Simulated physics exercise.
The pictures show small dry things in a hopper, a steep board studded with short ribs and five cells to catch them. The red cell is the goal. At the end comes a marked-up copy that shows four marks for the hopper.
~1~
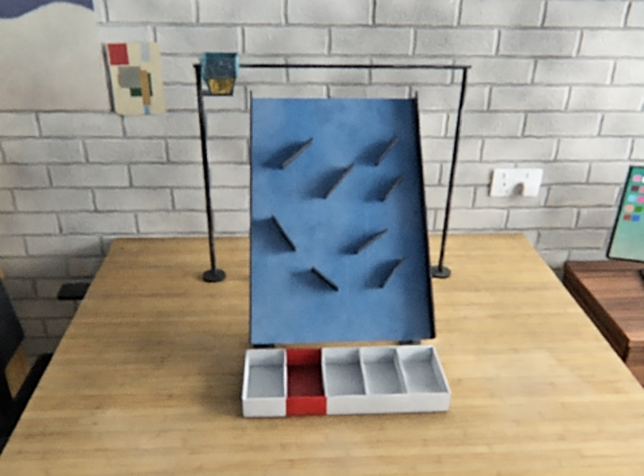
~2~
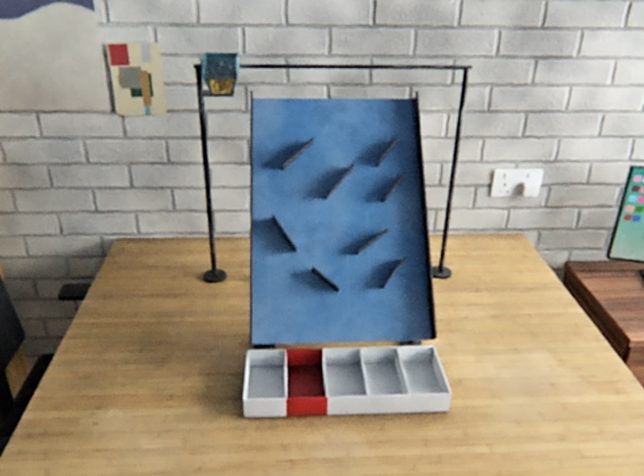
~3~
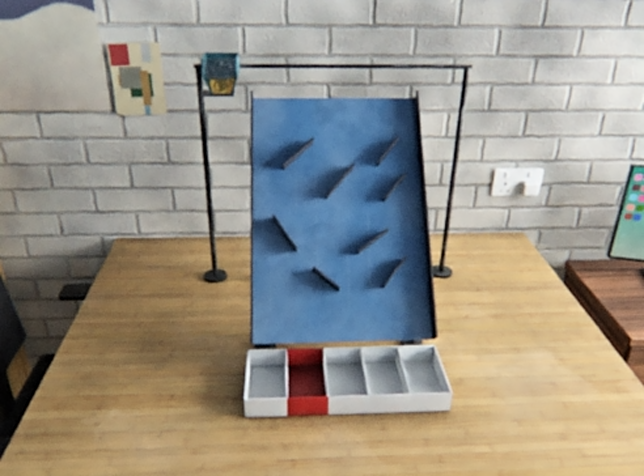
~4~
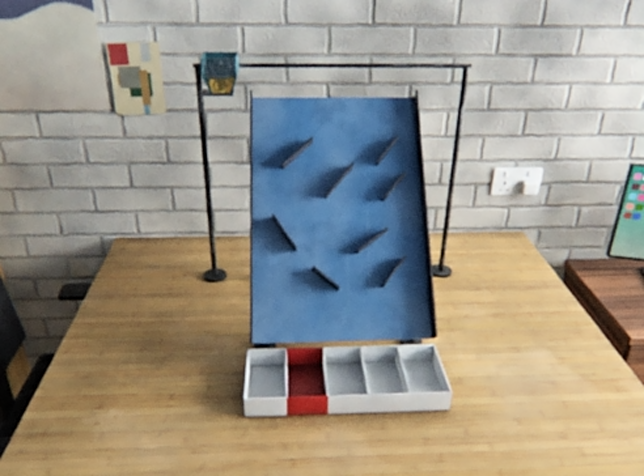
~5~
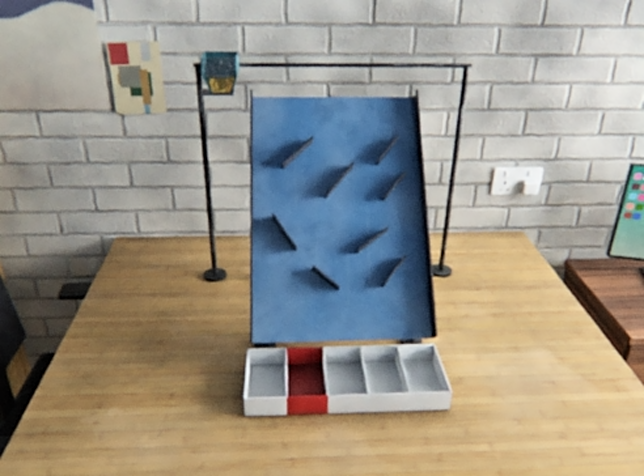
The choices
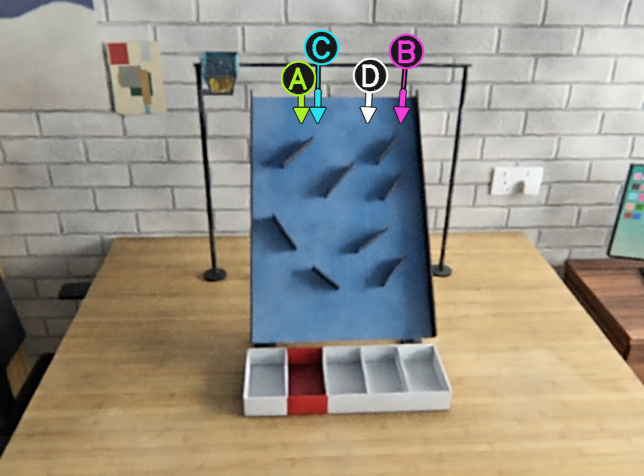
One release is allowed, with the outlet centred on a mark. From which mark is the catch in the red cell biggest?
The answer is mark C.
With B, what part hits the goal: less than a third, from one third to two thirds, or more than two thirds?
Mark B gives less than a third.
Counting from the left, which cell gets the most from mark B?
The fifth from the left.
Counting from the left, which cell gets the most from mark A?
The first from the left.
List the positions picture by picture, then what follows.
Hopper near (222, 86), puffed corn balls, door shut, in the first picture.
Ribs (283, 165) to (313, 138), (379, 162) to (398, 137), (327, 195) to (353, 164), in the second picture.
Ribs (385, 197) to (406, 173), (273, 214) to (297, 248), (358, 251) to (388, 228), in the third picture.
Ribs (313, 266) to (340, 288), (384, 285) to (406, 256), in the fourth picture.
Red cell near (308, 404), number 2 of 5 from the left, in the fifth picture.
On the marked copy, mark A meets the board at (301, 117); mark B meets the board at (401, 117); mark C meets the board at (317, 117); mark D meets the board at (367, 117).
With A, a small share in the red cell, the bulk in other cells, a small share outside the box.
With B, none at all in the red cell, the bulk in other cells, a small share outside the box.
With C, close to a third in the red cell, close to half in other cells, a small share outside the box.
With D, a small share in the red cell, all but a few in other cells.
